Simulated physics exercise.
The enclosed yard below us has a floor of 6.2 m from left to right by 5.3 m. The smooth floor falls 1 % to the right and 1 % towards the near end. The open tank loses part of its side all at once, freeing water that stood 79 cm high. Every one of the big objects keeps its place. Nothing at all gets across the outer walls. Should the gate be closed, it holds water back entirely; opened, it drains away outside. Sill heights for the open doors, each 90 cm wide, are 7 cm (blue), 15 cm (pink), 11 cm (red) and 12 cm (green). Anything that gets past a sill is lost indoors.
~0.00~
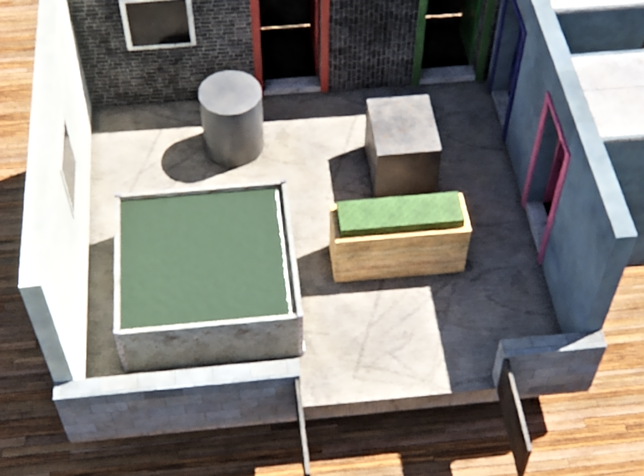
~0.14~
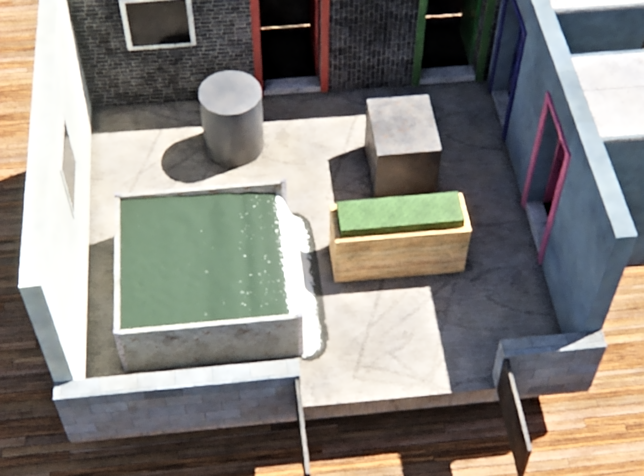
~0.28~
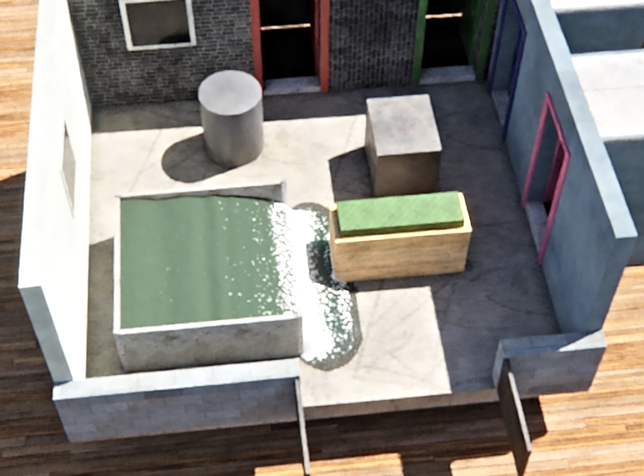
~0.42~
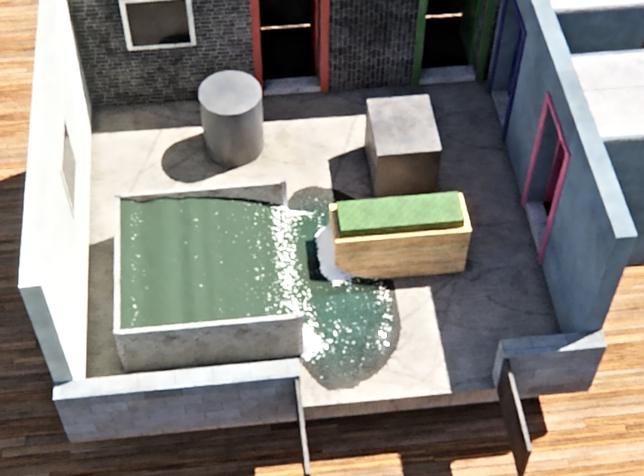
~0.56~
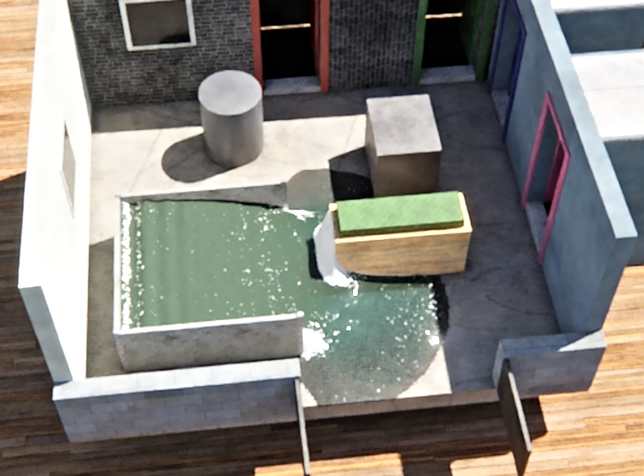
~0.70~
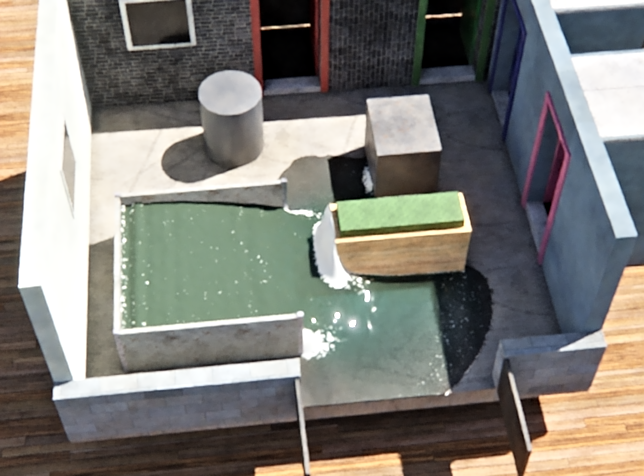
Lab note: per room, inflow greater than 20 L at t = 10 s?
Blue door yes; pink door yes; red door yes; green door yes.
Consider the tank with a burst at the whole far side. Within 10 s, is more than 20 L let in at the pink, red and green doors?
In that case, pink door: Less than that, red door: More than that, green door: More than that.
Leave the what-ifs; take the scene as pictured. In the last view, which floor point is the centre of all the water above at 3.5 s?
Centre: Roughly (355, 246) px.
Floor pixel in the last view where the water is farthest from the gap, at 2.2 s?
Somewhere around (481, 83).
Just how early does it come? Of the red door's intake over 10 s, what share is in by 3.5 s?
Roughly 80 percent is in by then.
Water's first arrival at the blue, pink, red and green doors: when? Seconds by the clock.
Blue = 1.6 s, pink = 1.0 s, red = 1.6 s, green = 2.0 s.
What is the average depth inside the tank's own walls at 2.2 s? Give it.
Around 28 cm on average.
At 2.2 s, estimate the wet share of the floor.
I'd say around 60 %.
After 1.4 s water covers 45 % of the floor and is deepest (61 cm) near (562, 366); blue door not reached, pink door 22 cm at the sill, 2 L in, red door not reached, green door not reached.
After 2.2 s water covers 60 % of the floor and is deepest (45 cm) near (562, 366); blue door 3 cm at the sill, 0 L in, pink door 28 cm at the sill, 33 L in, red door 18 cm at the sill, 10 L in, green door 3 cm at the sill, 0 L in.
After 3.5 s water covers 70 % of the floor and is deepest (28 cm) near (484, 91); blue door 15 cm at the sill, 10 L in, pink door 21 cm at the sill, 79 L in, red door 16 cm at the sill, 68 L in, green door 11 cm at the sill, 3 L in.
After 6.0 s water covers 80 % of the floor and is deepest (16 cm) near (357, 152); blue door 16 cm at the sill, 94 L in, pink door 12 cm at the sill, 88 L in, red door 10 cm at the sill, 83 L in, green door 14 cm at the sill, 79 L in.
After 10.0 s water covers 95 % of the floor and is deepest (12 cm) near (86, 409); blue door 9 cm at the sill, 132 L in, pink door 10 cm at the sill, 89 L in, red door 4 cm at the sill, 84 L in, green door 8 cm at the sill, 83 L in.
